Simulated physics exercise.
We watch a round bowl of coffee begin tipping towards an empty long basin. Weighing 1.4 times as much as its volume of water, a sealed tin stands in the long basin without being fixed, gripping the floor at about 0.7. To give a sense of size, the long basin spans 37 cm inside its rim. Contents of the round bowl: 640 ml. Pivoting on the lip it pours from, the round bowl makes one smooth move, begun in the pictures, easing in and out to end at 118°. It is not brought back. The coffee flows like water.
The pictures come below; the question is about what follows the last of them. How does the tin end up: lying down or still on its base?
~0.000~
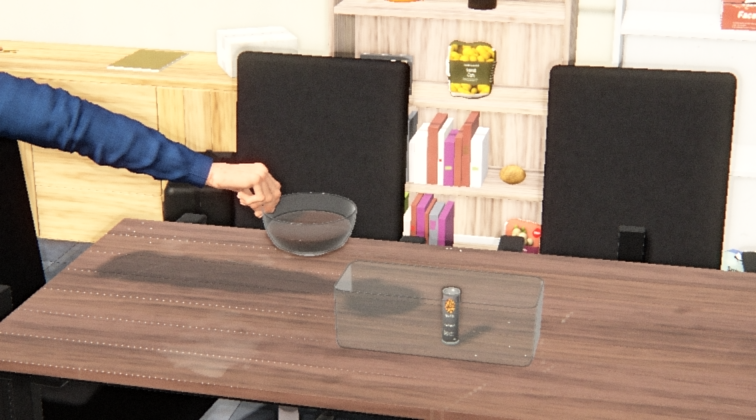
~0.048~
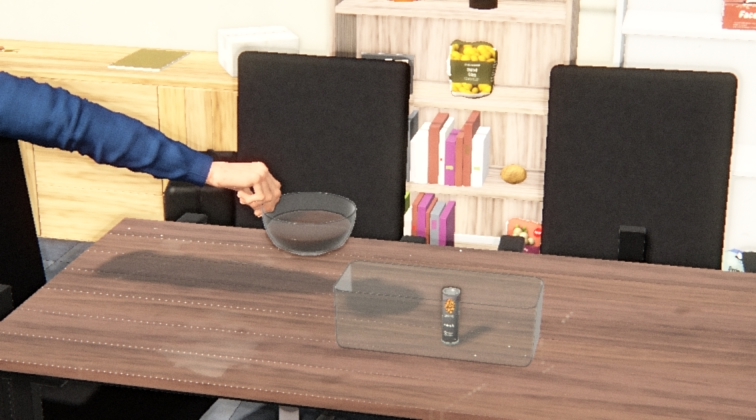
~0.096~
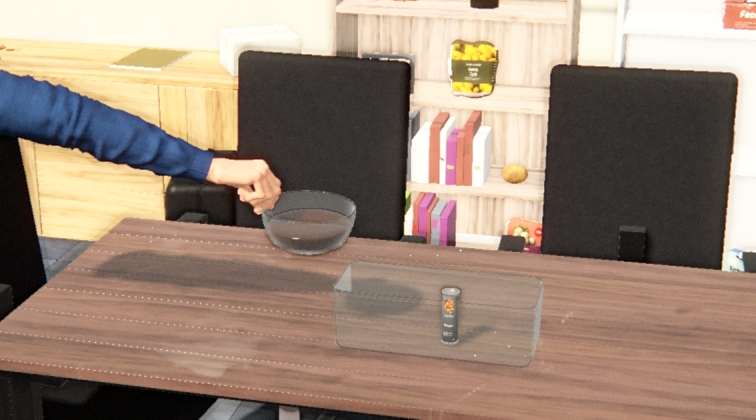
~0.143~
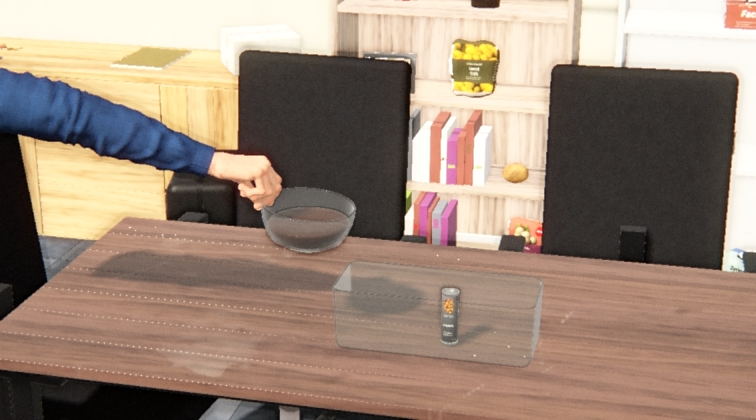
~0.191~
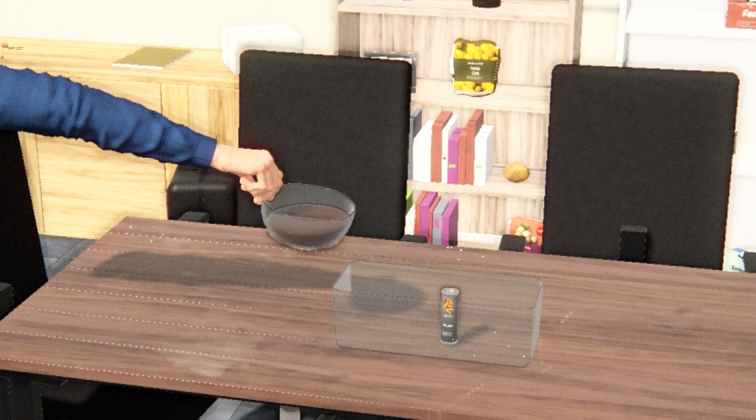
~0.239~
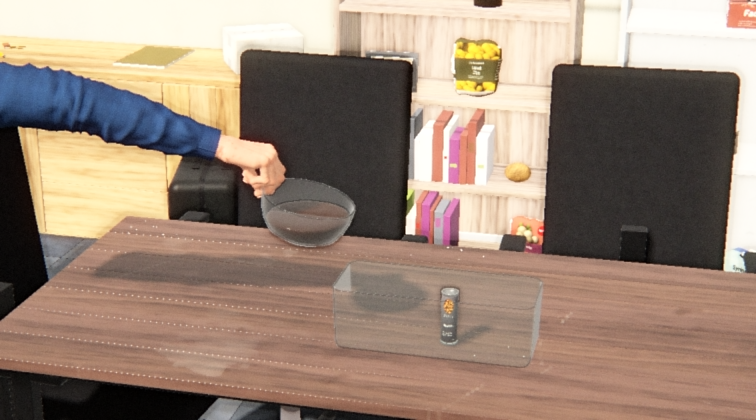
It ends up still on its base.
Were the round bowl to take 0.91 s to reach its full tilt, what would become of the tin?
The tin stays balanced.
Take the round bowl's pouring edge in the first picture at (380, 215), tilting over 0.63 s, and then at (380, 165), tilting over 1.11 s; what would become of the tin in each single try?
Trial 1 - tin tips; trial 2 - tin stays standing.
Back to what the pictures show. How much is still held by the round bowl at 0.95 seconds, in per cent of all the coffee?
Close to 0 percent of the total.
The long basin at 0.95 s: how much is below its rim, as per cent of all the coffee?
Some 86 percent of the total.
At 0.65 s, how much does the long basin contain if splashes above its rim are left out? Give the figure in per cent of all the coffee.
Roughly 5 percent of it.
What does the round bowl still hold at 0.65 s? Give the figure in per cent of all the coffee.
Roughly 54 percent.
After 0.65 s the tilt is 75° and 54 per cent is still to pour; the tin stands where it began.
After 0.95 s the tilt is 112° and 0 per cent is still to pour; the tin stands where it began.
After 1.27 s the tilt is 118° and 0 per cent is still to pour; the tin stands where it began.
After 1.61 s the tilt is 118° and 0 per cent is still to pour; the tin stands where it began.
In the end the tin stands where it began.
